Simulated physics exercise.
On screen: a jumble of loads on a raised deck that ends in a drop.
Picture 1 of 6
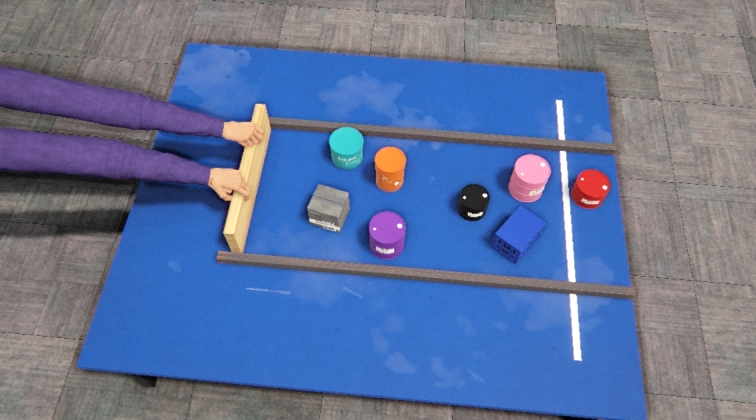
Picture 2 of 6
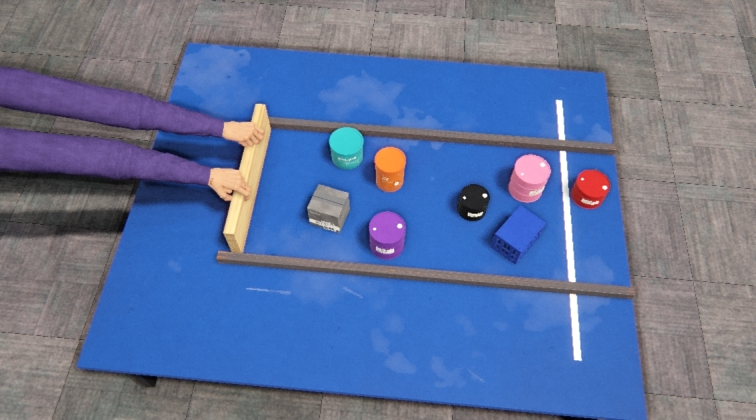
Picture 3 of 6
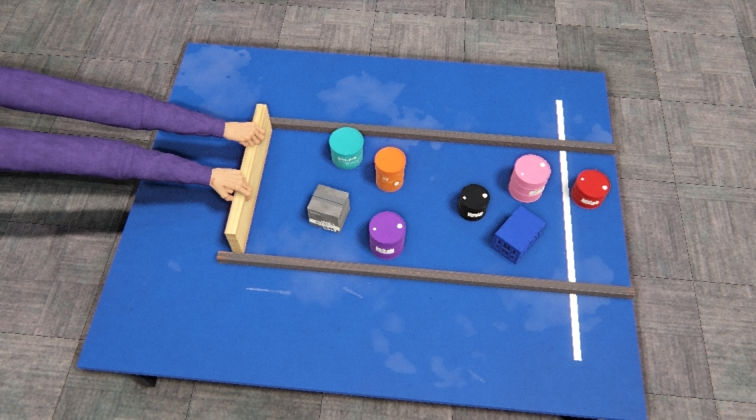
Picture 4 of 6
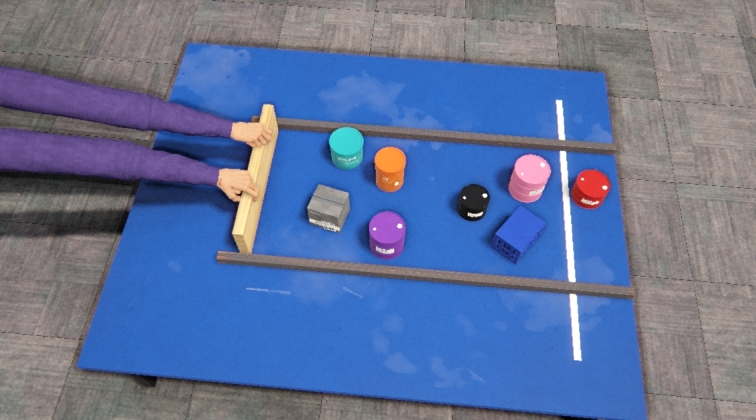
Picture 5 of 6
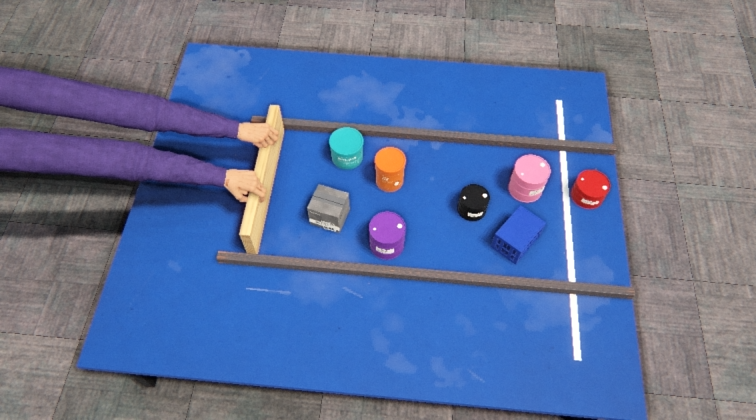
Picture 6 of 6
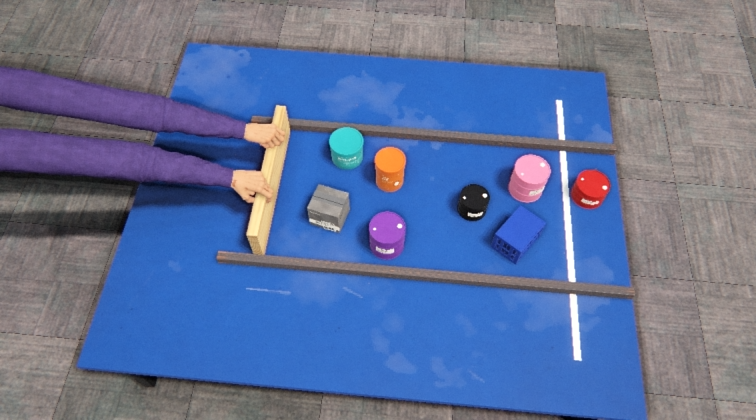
Two purple-sleeved arms reach in from the left, both hands gripping a pale wooden plank across a blue board on grey carpet, seen steadily from above at an angle. Between two dark rails sit teal, orange and purple canisters and a grey parcel, then black and pink canisters, a blue crate and, past white tape, a red canister. The hands hold the plank still, then slide it slightly right, touching nothing.
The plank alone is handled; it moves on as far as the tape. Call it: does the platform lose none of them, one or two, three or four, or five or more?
It loses one or two.
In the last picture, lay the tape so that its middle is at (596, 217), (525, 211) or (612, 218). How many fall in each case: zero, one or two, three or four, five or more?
One after the other, the answers are either three or four; not one; at least five.
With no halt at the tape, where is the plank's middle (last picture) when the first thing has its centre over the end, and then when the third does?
About (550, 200), then (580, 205).
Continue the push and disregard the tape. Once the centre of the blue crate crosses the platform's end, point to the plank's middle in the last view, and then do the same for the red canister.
Approx. (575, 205) / approx. (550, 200) for the other.
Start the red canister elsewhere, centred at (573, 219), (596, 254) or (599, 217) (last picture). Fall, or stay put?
In order of the places given, the red canister is gone, then is gone, then is gone.
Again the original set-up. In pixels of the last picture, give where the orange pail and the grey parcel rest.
Roughly at (585, 188) and at (590, 230), in that order.
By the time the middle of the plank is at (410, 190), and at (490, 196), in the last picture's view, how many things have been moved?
4, then 7.
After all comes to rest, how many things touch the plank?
Number: 4.
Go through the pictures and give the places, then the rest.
In the first frame, red canister (590, 189); pink canister (529, 179); blue crate (518, 235); plank (249, 177); tape (568, 214).
In the second frame, pink canister (529, 179); plank (249, 177).
In the third frame, blue crate (518, 235); black canister (473, 203).
In the fourth frame, red canister (590, 189); purple canister (387, 236).
In the fifth frame, pink canister (529, 179); grey parcel (329, 209).
In the sixth frame, red canister (590, 189); pink canister (529, 179); blue crate (518, 235); plank (270, 178); tape (568, 214).
A little later, none off yet; red canister at rest near (590, 189); pink canister at rest near (529, 179); blue crate at rest near (518, 235).
When it is over, the number that fall off is one or two; down, red canister.
